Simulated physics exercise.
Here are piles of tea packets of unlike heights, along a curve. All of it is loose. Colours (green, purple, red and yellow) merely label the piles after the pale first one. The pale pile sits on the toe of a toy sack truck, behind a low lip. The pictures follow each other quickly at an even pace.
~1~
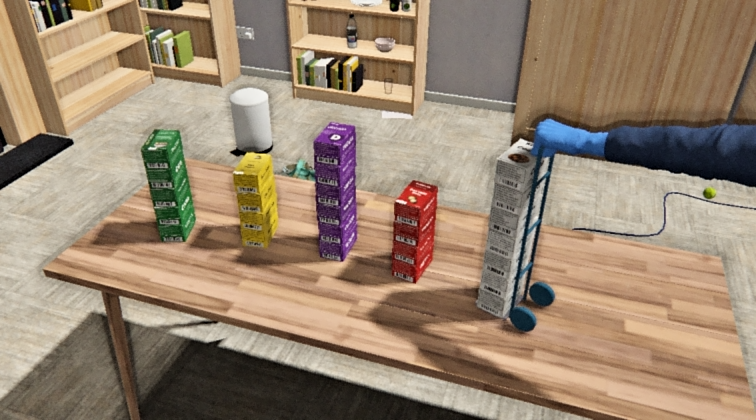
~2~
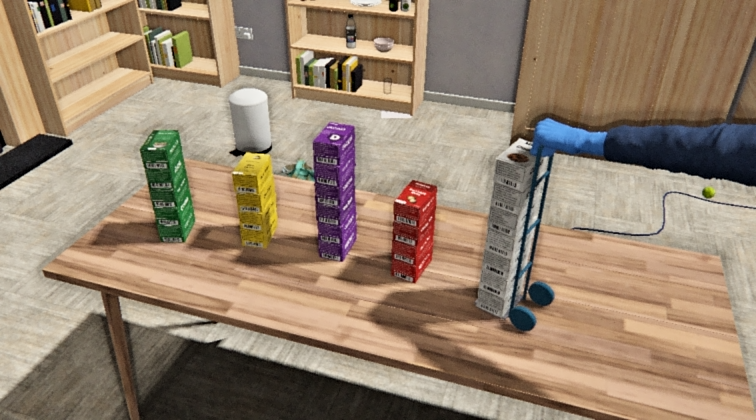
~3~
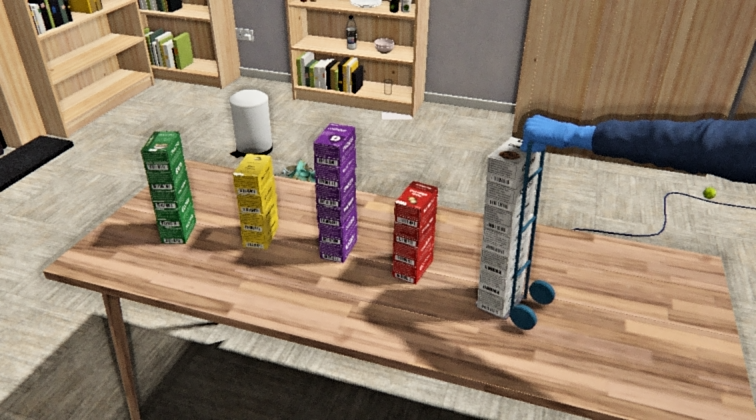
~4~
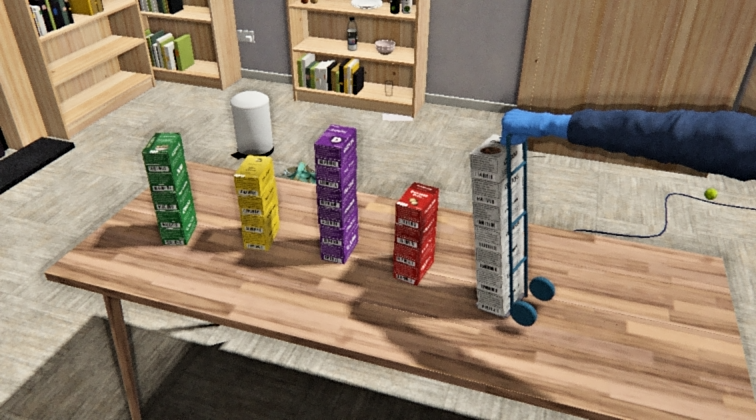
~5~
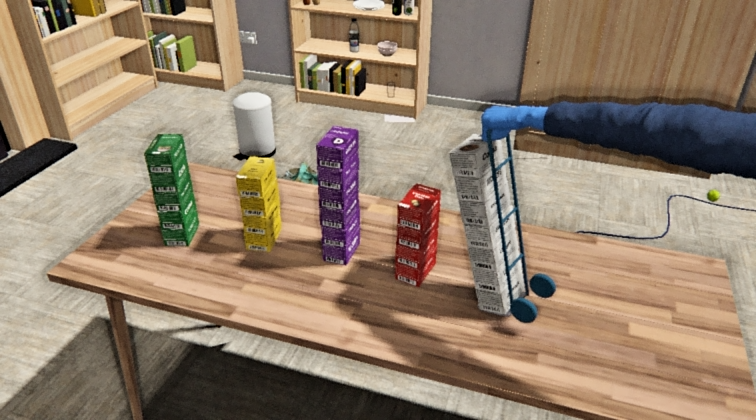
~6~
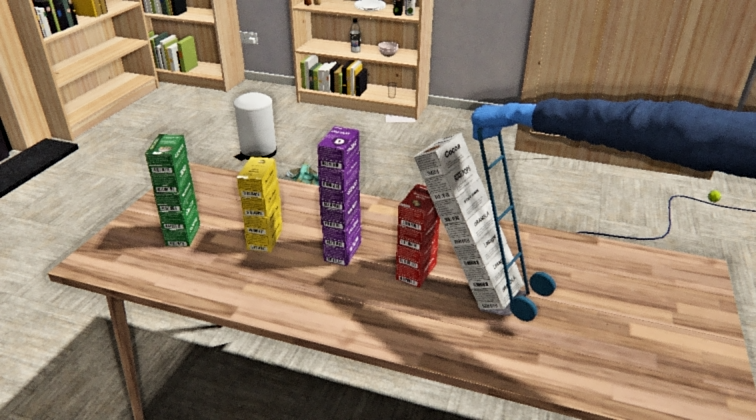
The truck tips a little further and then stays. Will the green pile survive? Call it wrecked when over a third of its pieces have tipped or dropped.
That pile loses a good part of its height.
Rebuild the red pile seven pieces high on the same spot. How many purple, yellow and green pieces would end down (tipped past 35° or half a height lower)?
Pile by pile, purple 6, yellow 4, green 4.
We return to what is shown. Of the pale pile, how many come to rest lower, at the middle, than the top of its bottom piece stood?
5 pale pieces.
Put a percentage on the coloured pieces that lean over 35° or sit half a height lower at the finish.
It is close to 85 per cent.
Just after the last frame, 7 of the pale pile down; none of the 5 green packets down (0 of 19 in all colours); top green packet unmoved; top red packet tilted well over, half its height lower.
A moment on, 7 of the pale pile down; none of the 5 green packets down (12 of 19 in all colours); top green packet moved a little; top purple packet tilted well over, some three heights lower.
When it is over, 7 of the pale pile down; 4 of the 5 green packets down (16 of 19 in all colours); top green packet on its side; top purple packet on its side. In pixels of the last frame, middles, top purple packet near (227, 192).
